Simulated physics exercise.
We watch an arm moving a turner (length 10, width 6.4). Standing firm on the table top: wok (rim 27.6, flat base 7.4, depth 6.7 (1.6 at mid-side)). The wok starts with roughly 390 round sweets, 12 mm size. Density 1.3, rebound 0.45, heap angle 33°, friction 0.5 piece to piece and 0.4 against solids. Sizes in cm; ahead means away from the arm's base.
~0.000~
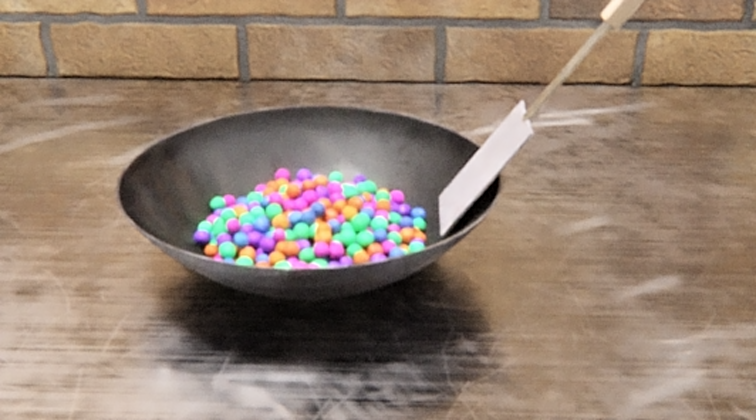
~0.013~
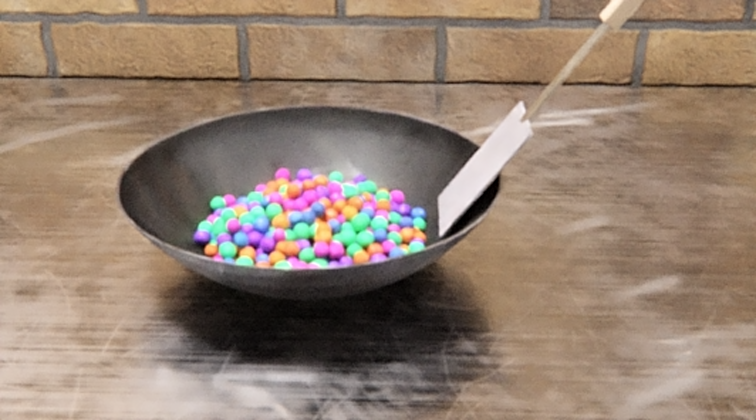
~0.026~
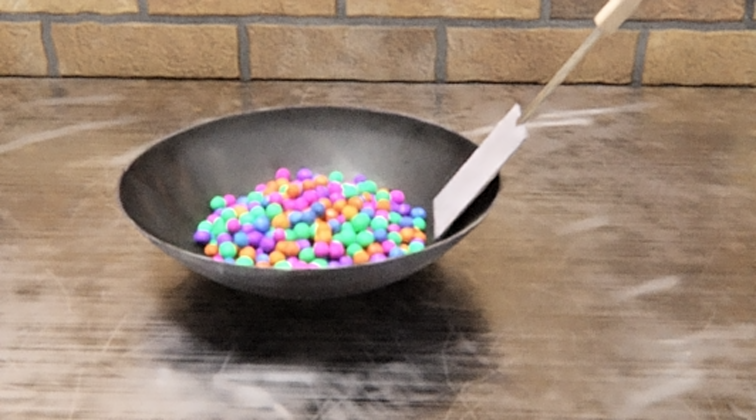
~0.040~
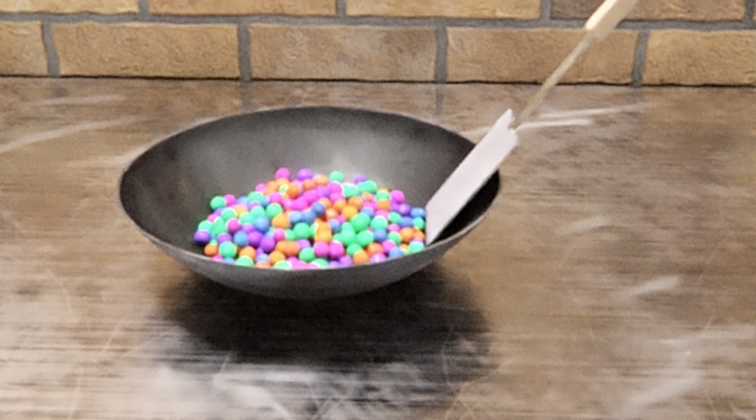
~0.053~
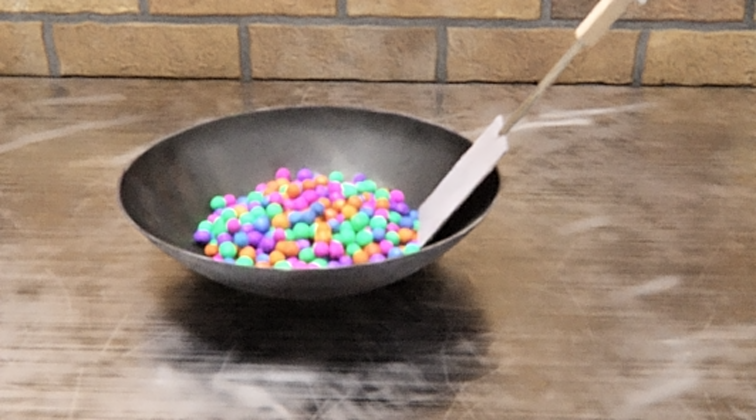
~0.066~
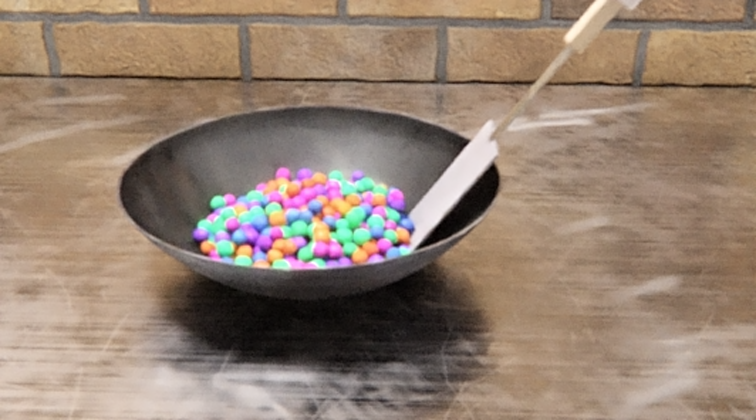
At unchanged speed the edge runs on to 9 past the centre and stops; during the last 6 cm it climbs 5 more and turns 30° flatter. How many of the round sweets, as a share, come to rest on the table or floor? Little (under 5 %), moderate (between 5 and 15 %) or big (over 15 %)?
On the table or floor the share is moderate, between 5 and 15 %.
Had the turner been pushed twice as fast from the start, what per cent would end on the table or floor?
Then about 25 per cent.
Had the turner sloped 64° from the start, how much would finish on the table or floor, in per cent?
In that case some 10 per cent.
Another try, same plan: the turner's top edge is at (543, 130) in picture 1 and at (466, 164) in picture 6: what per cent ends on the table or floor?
About 25 per cent.
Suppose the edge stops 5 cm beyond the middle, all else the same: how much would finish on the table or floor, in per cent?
Then about 0 per cent.
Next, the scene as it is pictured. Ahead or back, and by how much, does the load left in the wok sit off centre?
Roughly 4.0 cm ahead.
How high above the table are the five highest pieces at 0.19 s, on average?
About 5 cm.
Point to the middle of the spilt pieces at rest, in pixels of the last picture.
At about (44, 240).
After 0.19 s, sloping 54°, highest piece 5 above the table; 393 in the wok.
After 0.32 s, sloping 44°, highest piece 7 above the table; 393 in the wok.
After 0.58 s, sloping 24°, highest piece 9 above the table; 359 in the wok, 24 on the table or floor, 10 on the blade or in flight.
After 1.63 s, sloping 24°, highest piece 6 above the table; 359 in the wok, 34 on the table or floor.
At rest, 359 in the wok, 34 on the table or floor. That is 9 % on the table or floor.
